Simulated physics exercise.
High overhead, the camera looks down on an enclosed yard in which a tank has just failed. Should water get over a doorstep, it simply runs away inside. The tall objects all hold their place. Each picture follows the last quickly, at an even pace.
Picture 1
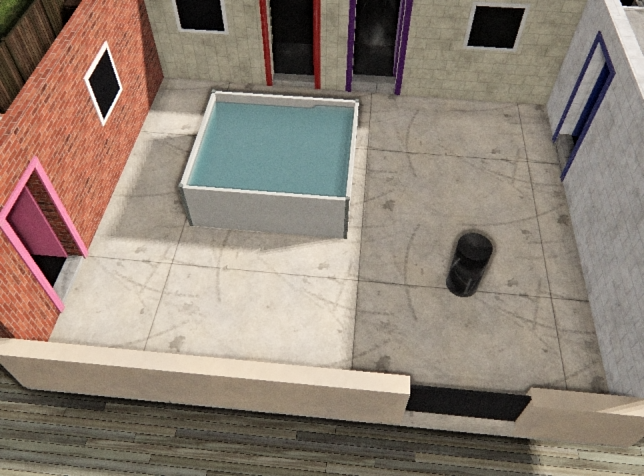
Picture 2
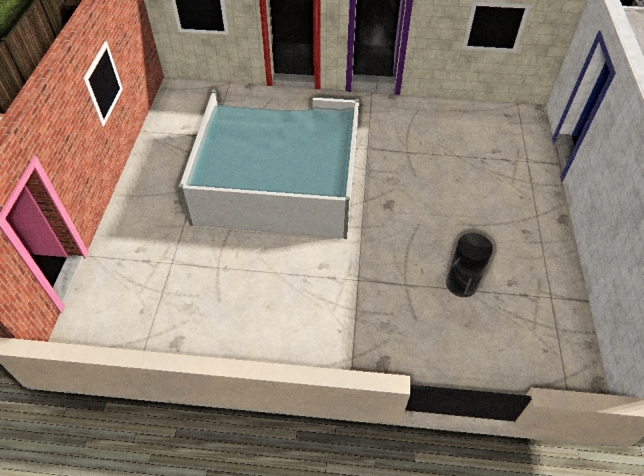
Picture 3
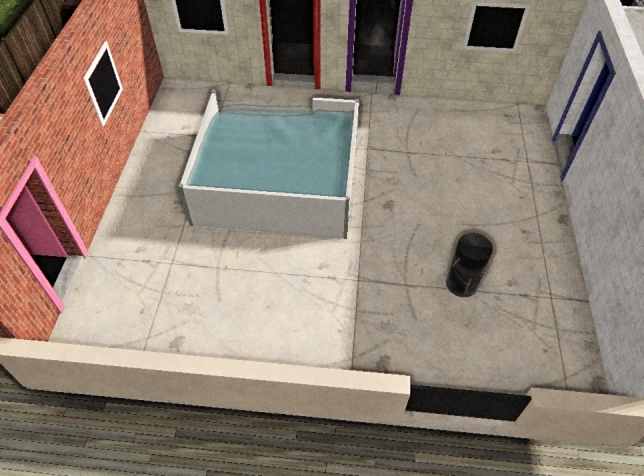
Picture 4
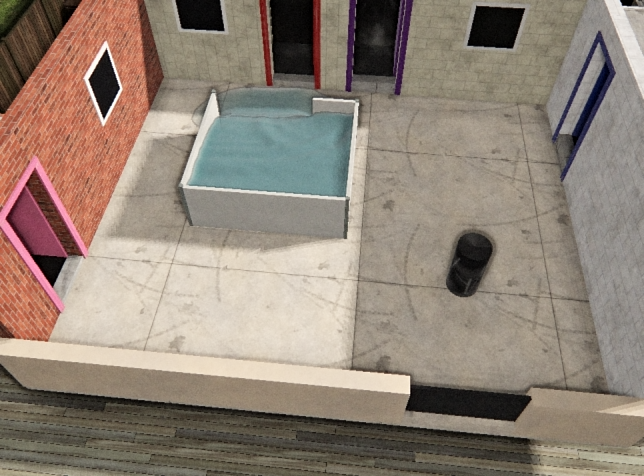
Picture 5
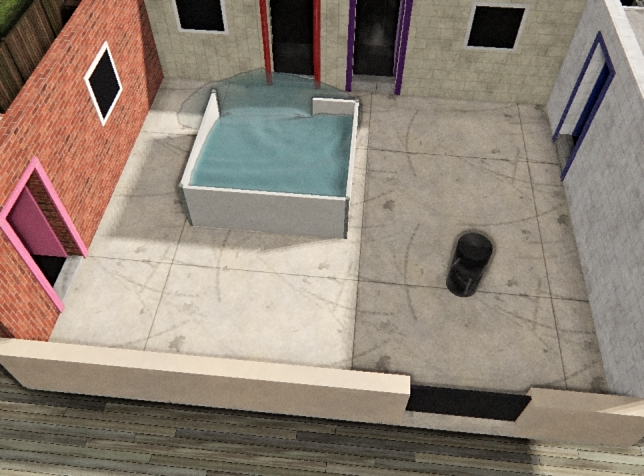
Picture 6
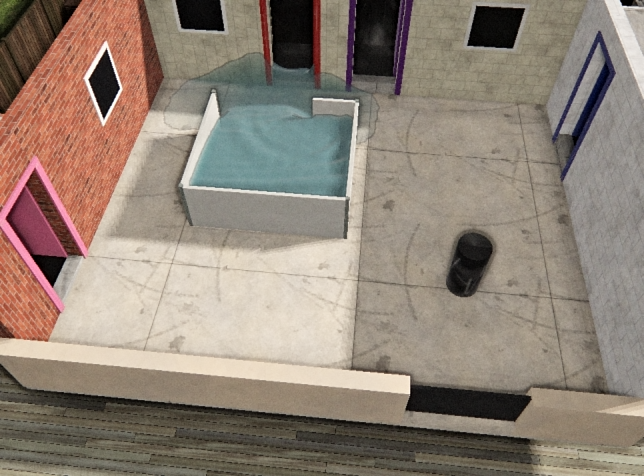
In a walled yard seen from above, the far side of a white water tank opened, and water poured out through the gap, spreading across the concrete toward the back wall and out to both sides.
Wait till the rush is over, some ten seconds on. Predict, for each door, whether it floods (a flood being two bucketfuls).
Prediction: The red door floods; the blue door stays unflooded; the purple door stays unflooded; the pink door floods.
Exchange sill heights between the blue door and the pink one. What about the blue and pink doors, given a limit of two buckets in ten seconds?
Blue: Beyond the limit; pink: Within the limit.
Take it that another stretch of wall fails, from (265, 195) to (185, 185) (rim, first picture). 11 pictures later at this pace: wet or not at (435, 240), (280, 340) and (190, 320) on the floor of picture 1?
In turn: Untouched, then inundated, then inundated.
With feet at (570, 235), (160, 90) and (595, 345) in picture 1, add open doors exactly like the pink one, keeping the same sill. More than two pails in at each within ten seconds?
The first new doorway comes up short, the second tops it, the third comes up short.
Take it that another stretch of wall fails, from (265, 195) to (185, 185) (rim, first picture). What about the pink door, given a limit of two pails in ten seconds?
One by one: The pink one takes more.
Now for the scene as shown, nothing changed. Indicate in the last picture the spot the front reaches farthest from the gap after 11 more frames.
Somewhere near (543, 108).
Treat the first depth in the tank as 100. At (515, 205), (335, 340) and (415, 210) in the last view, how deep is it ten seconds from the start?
Estimated readings in sequence: 8, 4, 6 percent.
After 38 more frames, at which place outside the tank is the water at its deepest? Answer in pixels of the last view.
At about (114, 370).
A moment on, water covers 15 % of the floor; the red door far over two buckets in, the blue door not reached, the purple door wet at the sill, nothing in, the pink door not reached.
Next, water covers 30 % of the floor; the red door far over two buckets in, the blue door not reached, the purple door wet at the sill, nothing in, the pink door not reached.
Then, water covers 60 % of the floor; the red door far over two buckets in, the blue door wet at the sill, nothing in, the purple door wet at the sill, nothing in, the pink door wet at the sill, nothing in.
Later, water covers 85 % of the floor; the red door far over two buckets in, the blue door wet at the sill, nothing in, the purple door wet at the sill, nothing in, the pink door under two buckets in.
In the end, water covers 95 % of the floor; the red door far over two buckets in, the blue door wet at the sill, nothing in, the purple door wet at the sill, nothing in, the pink door over two buckets in.
